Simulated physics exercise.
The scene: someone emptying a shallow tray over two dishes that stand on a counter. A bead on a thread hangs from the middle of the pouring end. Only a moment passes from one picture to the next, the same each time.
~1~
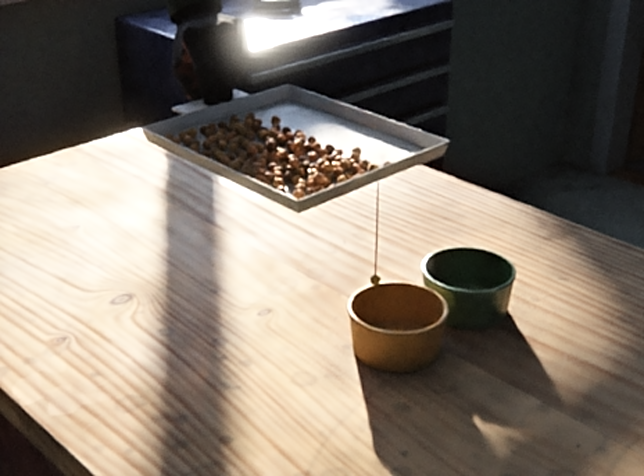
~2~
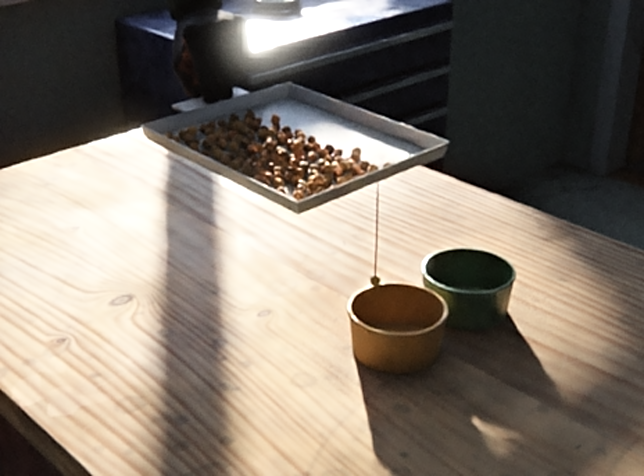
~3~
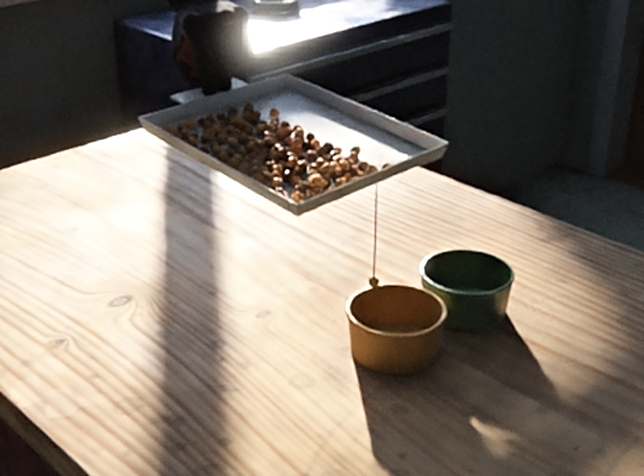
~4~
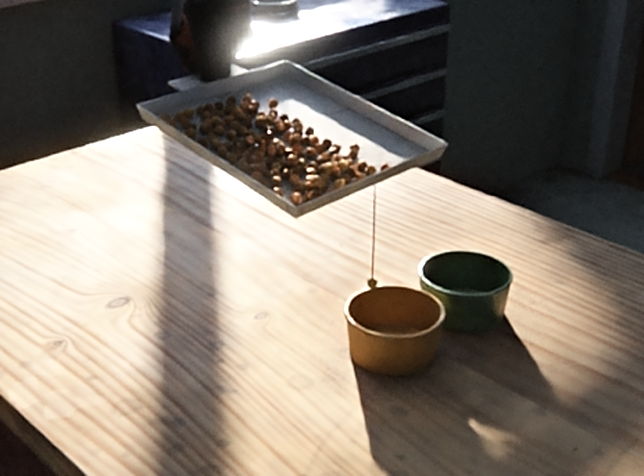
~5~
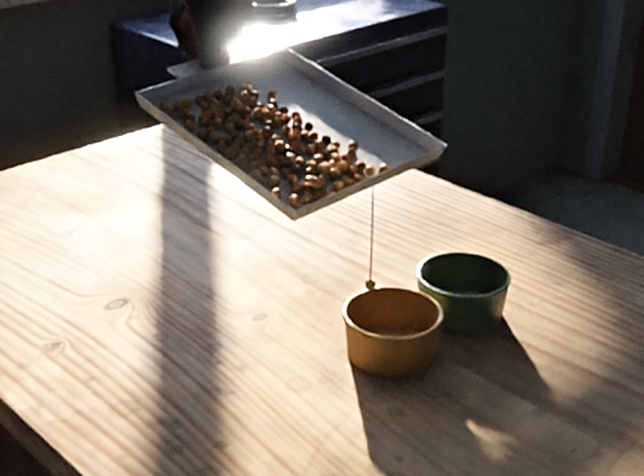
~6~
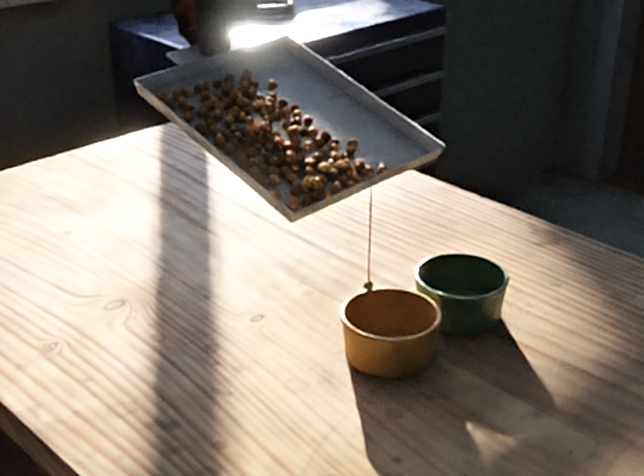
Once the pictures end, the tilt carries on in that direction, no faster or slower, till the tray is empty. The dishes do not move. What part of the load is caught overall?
The two hold under half of the load.
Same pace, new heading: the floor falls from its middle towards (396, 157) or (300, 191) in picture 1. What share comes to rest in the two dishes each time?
Near 50 % and 10 %.
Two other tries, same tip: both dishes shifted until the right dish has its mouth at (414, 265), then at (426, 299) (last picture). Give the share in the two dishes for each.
Near 0 % and 70 %.
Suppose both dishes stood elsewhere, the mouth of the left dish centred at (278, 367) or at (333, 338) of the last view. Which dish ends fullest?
The first try: Right. The second: Left.
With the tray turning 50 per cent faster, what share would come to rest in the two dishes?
Close to 30 per cent.
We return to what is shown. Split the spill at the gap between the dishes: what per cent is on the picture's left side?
Near 80 %.
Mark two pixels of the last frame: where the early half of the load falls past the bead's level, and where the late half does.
Around (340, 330) and then (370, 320).
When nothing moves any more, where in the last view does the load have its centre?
Close to (362, 386).
Soon, tray tipped steeply; all on the tray.
A while on, tray tipped right over; nearly all on the tray; a stray few outside both; a small part in the air.
Towards the end, tray tipped past a quarter turn; about a quarter in the left dish; a stray few in the right dish; most outside both.
Finally, tray tipped past a quarter turn; about a quarter in the left dish; a stray few in the right dish; most outside both.
